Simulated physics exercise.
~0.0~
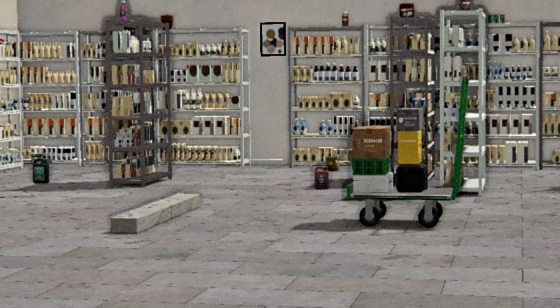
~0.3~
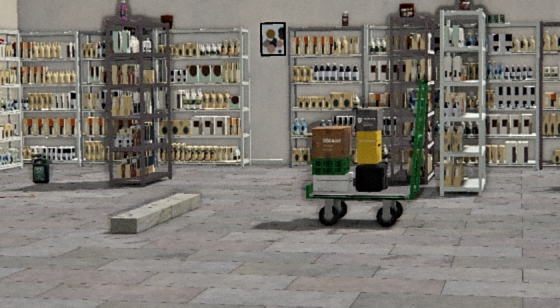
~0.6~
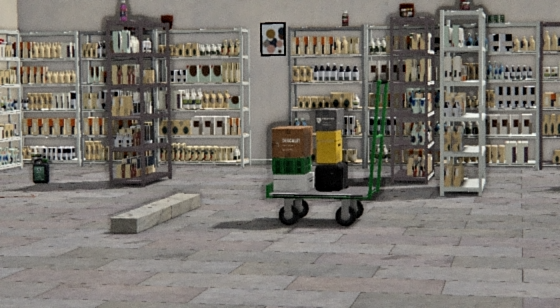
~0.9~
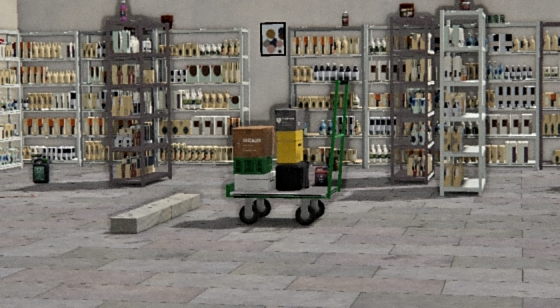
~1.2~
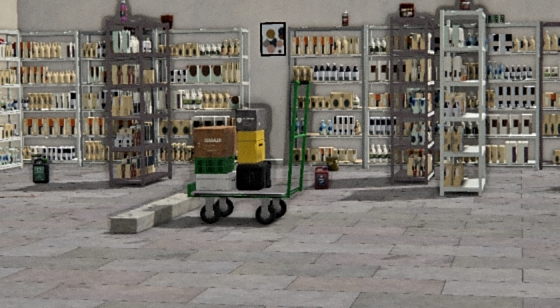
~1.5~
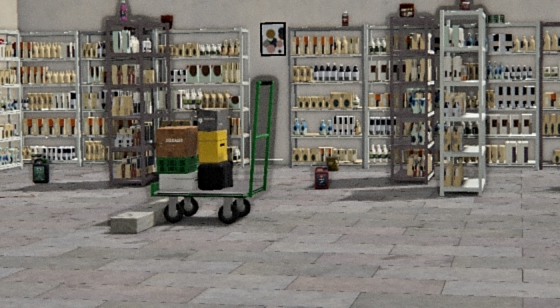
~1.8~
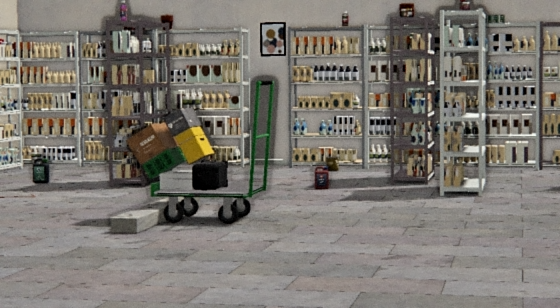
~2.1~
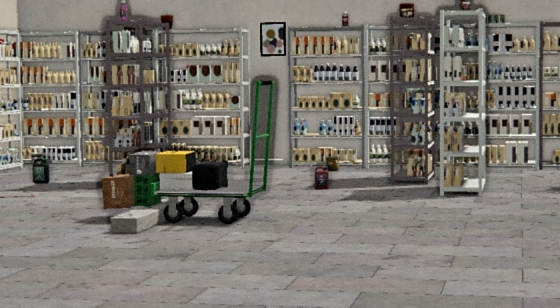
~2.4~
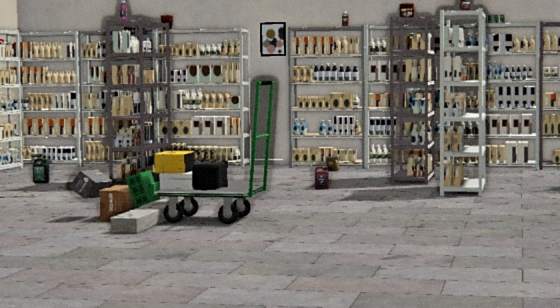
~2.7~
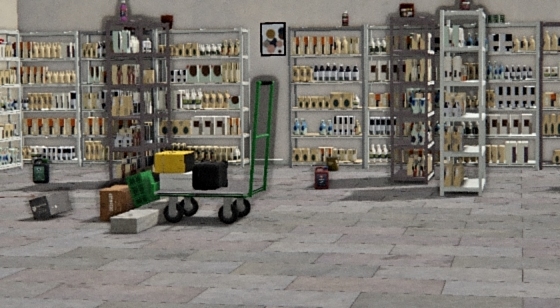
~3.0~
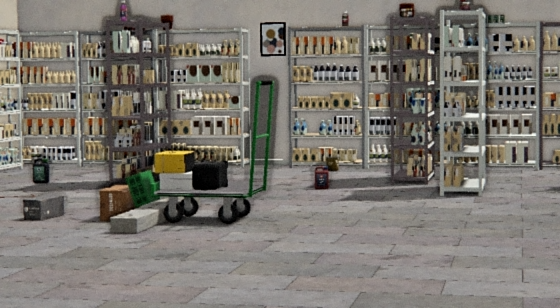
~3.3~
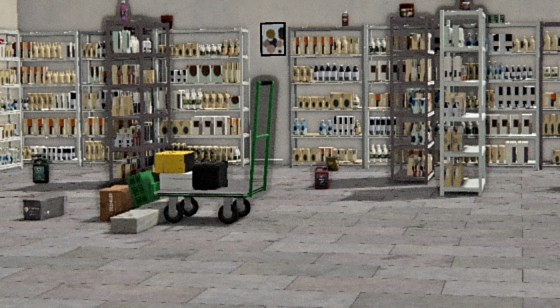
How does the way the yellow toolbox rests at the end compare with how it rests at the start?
At the start the yellow toolbox stands upright on the cart. By the end it is lying on its side.
Stock cart rolling left and halting at a kerb, its grey and brown cartons and green crate tumbling off the front.
